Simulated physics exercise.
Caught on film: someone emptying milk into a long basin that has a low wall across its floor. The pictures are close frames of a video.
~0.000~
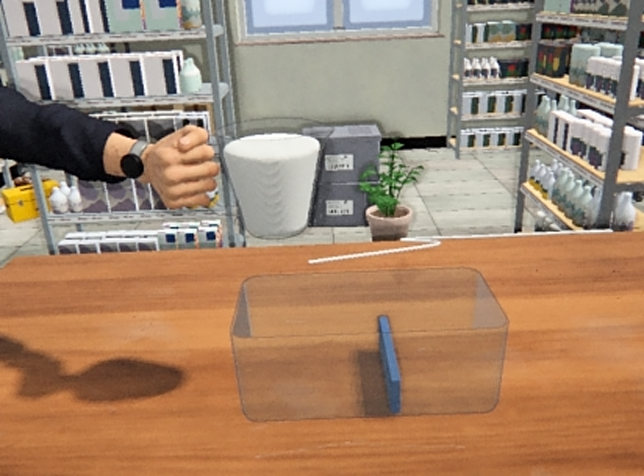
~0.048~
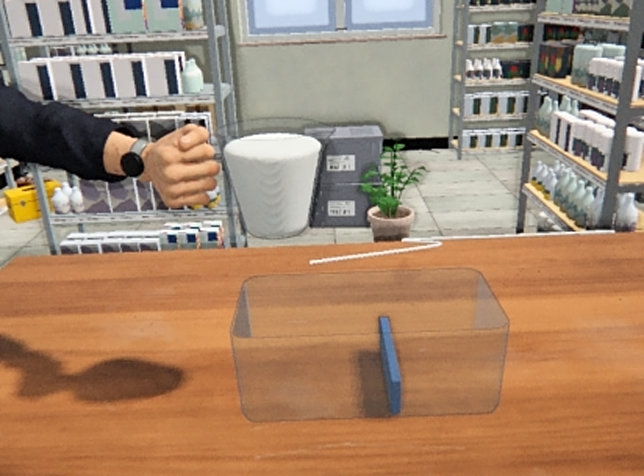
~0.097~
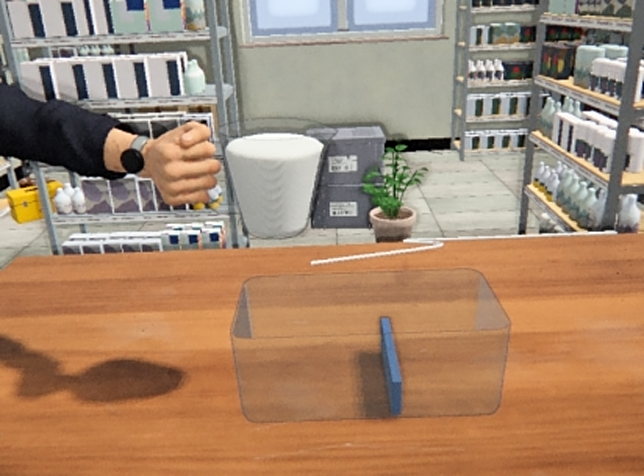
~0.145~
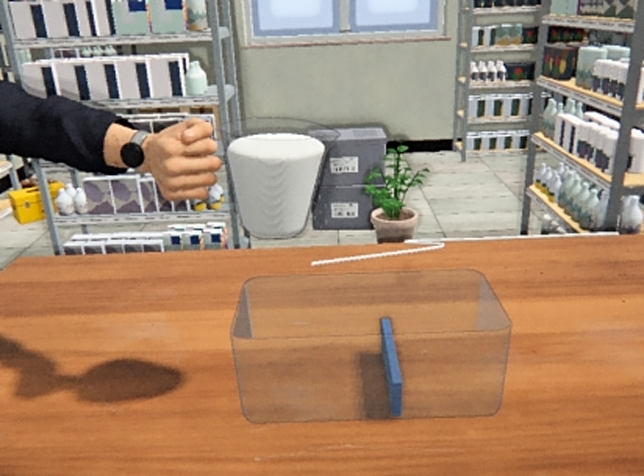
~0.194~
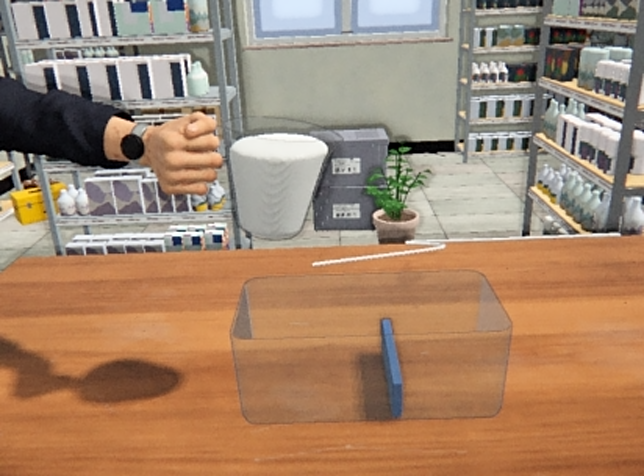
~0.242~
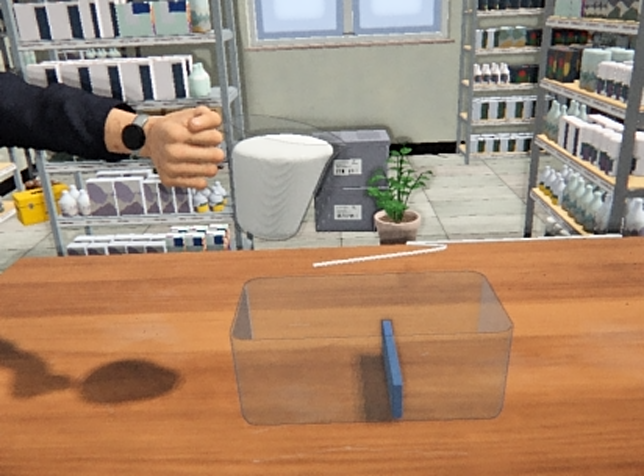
In this clip, a hand in a dark sleeve and wristwatch is held beside a white-filled container above a clear basin with a low blue wall on a wooden table, and the container tilts slightly to the right.
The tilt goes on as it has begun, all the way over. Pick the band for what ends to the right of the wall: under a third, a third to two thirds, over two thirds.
The share right of the wall is over two thirds.
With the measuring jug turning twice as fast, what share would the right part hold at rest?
Some 80 per cent.
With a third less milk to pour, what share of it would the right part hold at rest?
Roughly 75 in a hundred.
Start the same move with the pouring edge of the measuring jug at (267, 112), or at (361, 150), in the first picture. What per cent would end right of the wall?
First some 5, then 95 per cent.
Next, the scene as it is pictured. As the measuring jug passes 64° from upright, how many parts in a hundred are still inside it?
It comes to 75 per cent or so.
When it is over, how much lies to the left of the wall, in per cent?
Near 10 %.
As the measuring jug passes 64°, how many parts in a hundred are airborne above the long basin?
It comes to 20 per cent or so.
A moment on, the measuring jug is tipped part way and 73 per cent is still to pour, 0 is left of the wall and 5 right of it.
Next, the measuring jug is tipped on its side and 25 per cent is still to pour, 3 is left of the wall and 51 right of it.
Then the measuring jug is tipped on its side and 3 per cent is still to pour, 8 is left of the wall and 85 right of it.
Later the measuring jug is tipped on its side and 0 per cent is still to pour, 12 is left of the wall and 87 right of it.
Finally, 12 per cent lies left of the wall, 87 right of it and 1 outside.
